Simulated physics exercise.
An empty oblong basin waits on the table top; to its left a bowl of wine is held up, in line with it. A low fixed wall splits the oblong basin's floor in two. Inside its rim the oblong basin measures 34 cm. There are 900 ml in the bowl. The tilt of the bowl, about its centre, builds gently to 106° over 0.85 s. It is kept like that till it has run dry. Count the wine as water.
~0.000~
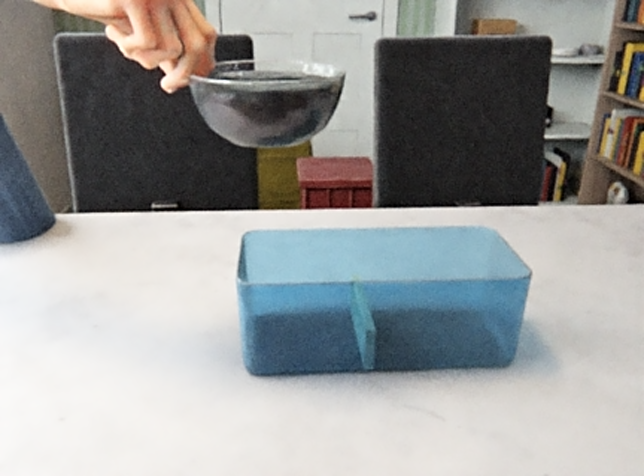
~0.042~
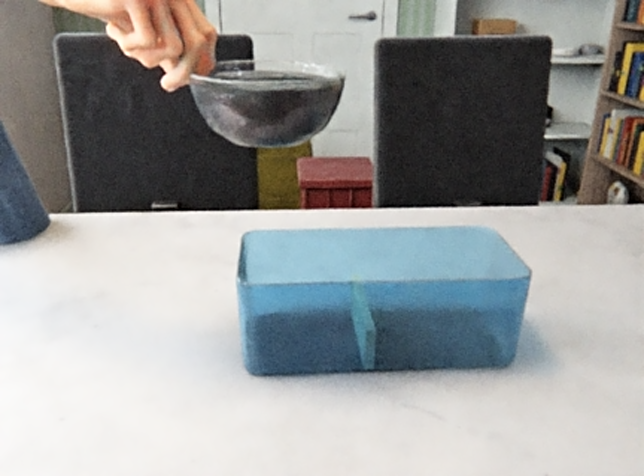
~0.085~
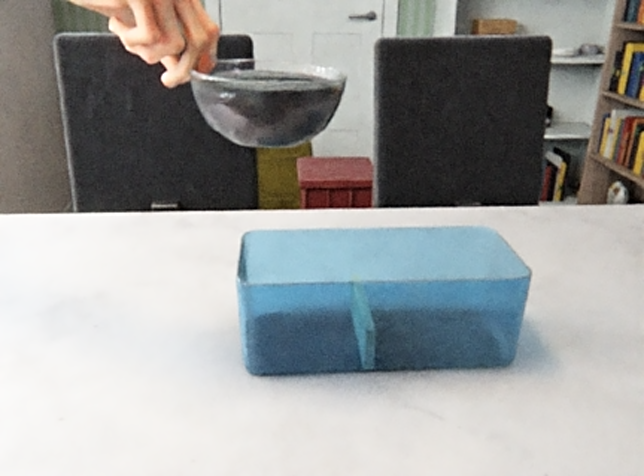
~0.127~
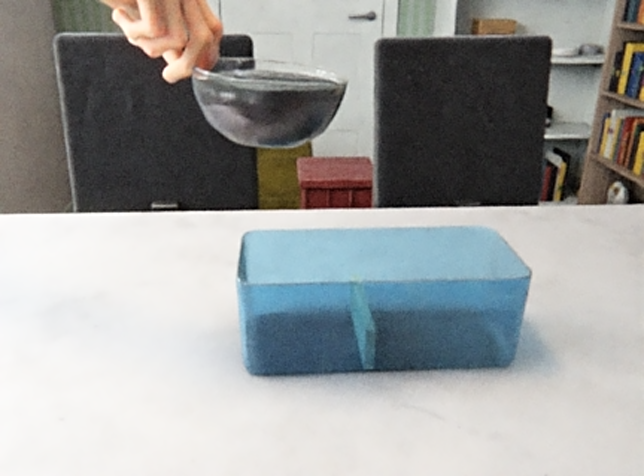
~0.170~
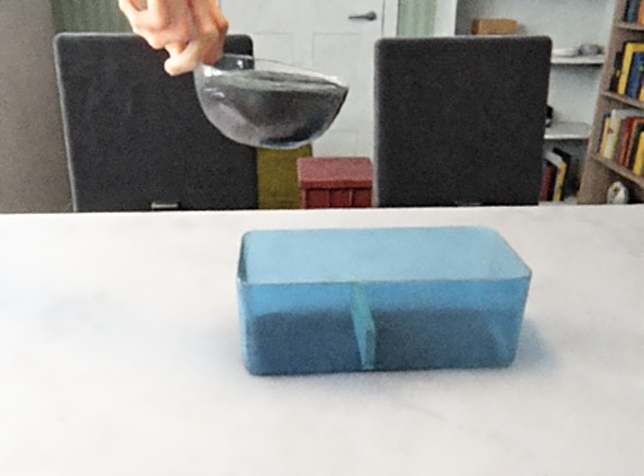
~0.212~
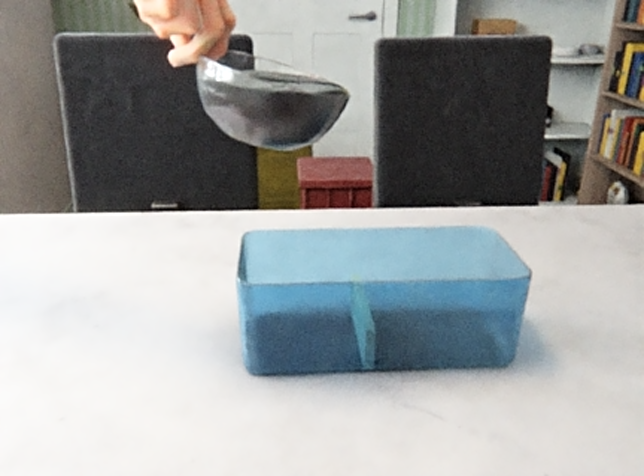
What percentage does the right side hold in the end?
The far part has some 77 per cent.
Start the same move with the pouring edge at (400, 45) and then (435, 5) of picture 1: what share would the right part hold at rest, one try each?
First 95, then 75 per cent.
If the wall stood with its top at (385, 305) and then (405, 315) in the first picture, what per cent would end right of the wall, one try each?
In turn about 60 and 40 per cent.
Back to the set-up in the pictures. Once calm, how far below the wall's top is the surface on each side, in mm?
Some 46 mm on the left and 28 mm on the right.
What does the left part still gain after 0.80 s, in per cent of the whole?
Some 6 per cent.
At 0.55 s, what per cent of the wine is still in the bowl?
Some 30 per cent.
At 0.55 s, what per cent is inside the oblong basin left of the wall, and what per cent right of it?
Some 1 per cent left and 18 right.
By 0.55 s the tilt is 77° and 29 per cent is still to pour, 1 is left of the wall and 17 right of it.
By 0.80 s the tilt is 105° and 1 per cent is still to pour, 15 is left of the wall and 77 right of it.
By 1.07 s the tilt is 106° and 0 per cent is still to pour, 21 is left of the wall and 77 right of it.
By 1.35 s the tilt is 106° and 0 per cent is still to pour, 21 is left of the wall and 77 right of it.
At rest 21 per cent lies left of the wall, 77 right of it and 1 outside.
